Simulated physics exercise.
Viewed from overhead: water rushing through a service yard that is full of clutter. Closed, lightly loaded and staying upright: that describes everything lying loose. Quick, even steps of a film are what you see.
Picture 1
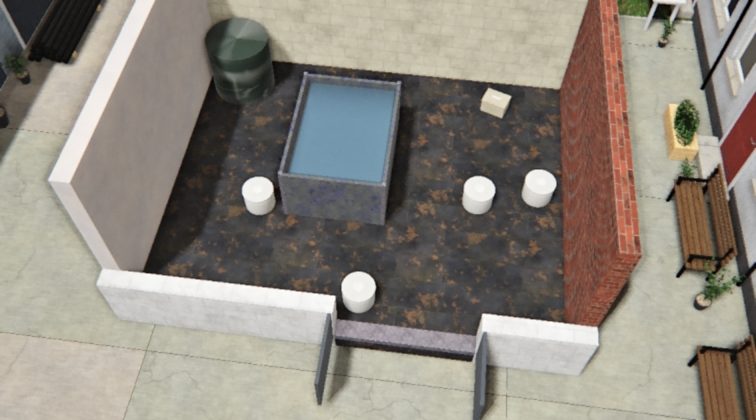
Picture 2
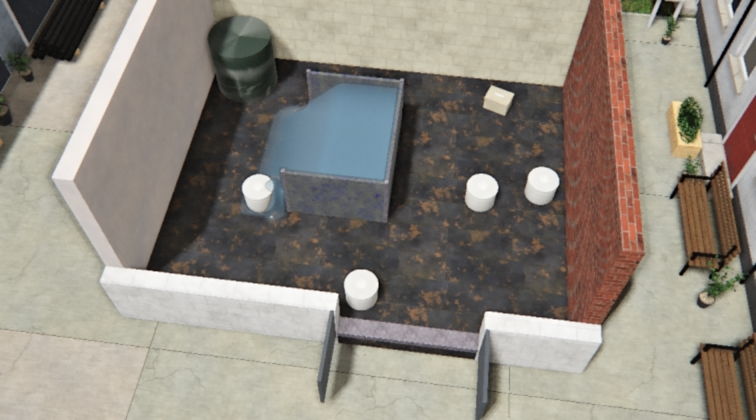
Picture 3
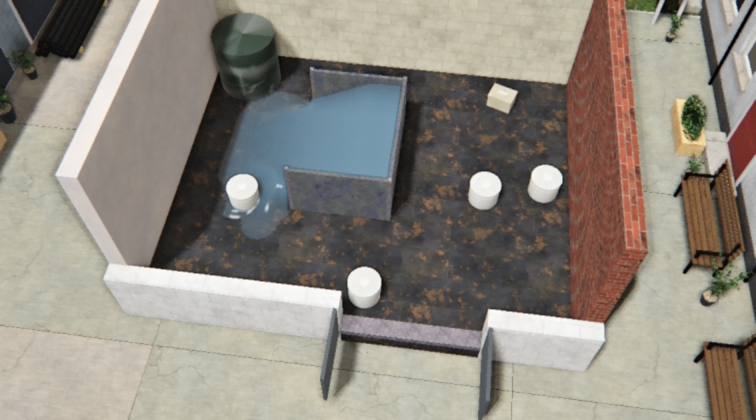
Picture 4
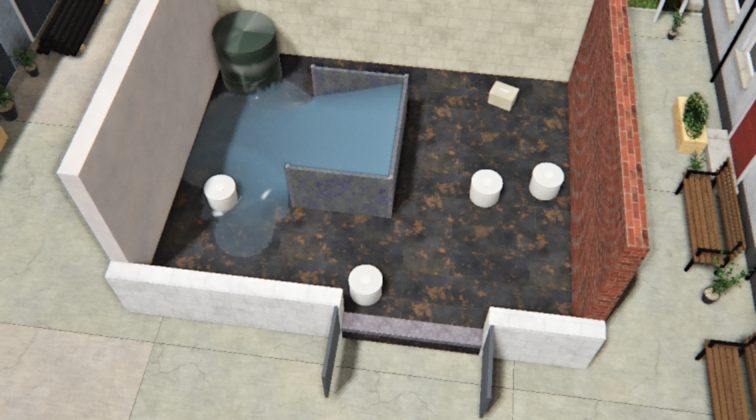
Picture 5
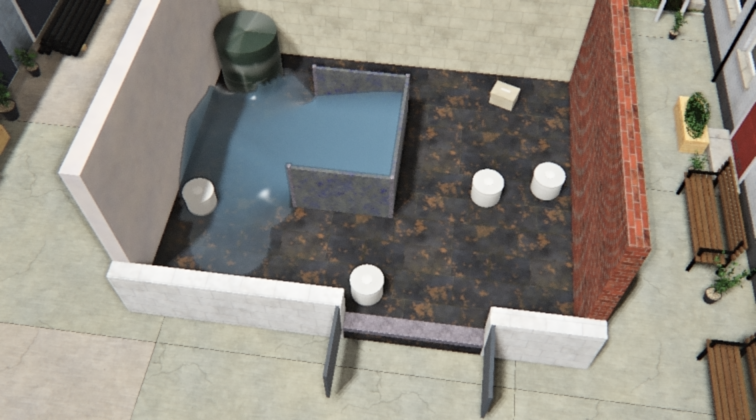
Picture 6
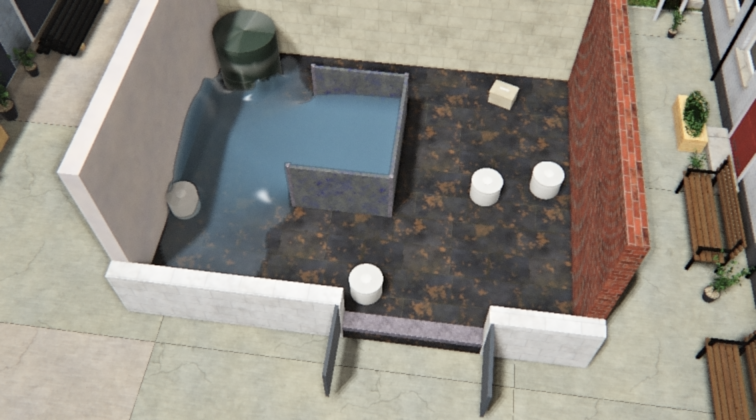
Walled service yard from overhead, water surging left out of a raised tank, spreading to the wall and pushing one white tub along.
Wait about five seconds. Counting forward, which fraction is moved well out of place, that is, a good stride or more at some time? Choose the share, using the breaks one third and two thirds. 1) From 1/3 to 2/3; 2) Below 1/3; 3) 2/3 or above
1.
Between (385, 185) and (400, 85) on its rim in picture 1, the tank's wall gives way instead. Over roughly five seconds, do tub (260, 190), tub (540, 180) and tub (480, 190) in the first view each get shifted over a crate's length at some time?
Fell short, went past that, went past that.
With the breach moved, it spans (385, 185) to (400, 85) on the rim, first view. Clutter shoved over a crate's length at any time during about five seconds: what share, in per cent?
Estimate: Some 80 per cent.
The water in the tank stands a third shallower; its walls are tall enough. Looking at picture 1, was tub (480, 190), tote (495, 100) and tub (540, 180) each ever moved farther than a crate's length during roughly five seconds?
Note, listed order: Didn't cover it / didn't cover it / didn't cover it.
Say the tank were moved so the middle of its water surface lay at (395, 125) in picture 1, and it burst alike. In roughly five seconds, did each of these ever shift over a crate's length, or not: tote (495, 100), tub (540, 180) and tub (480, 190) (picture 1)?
Result per object - went far, stayed close, stayed close.
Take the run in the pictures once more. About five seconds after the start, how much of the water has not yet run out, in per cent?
96 %.
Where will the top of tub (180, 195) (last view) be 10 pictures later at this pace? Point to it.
I'd expect it around (290, 250).
A moment on, 1 of 5 are well off their spots; 1 afloat.
Next, 1 of 5 are well off their spots; 0 afloat.
Later, 2 of 5 are well off their spots; 0 afloat.
In the end, 3 of 5 are well off their spots, and 3 have been at some point; 1 afloat.
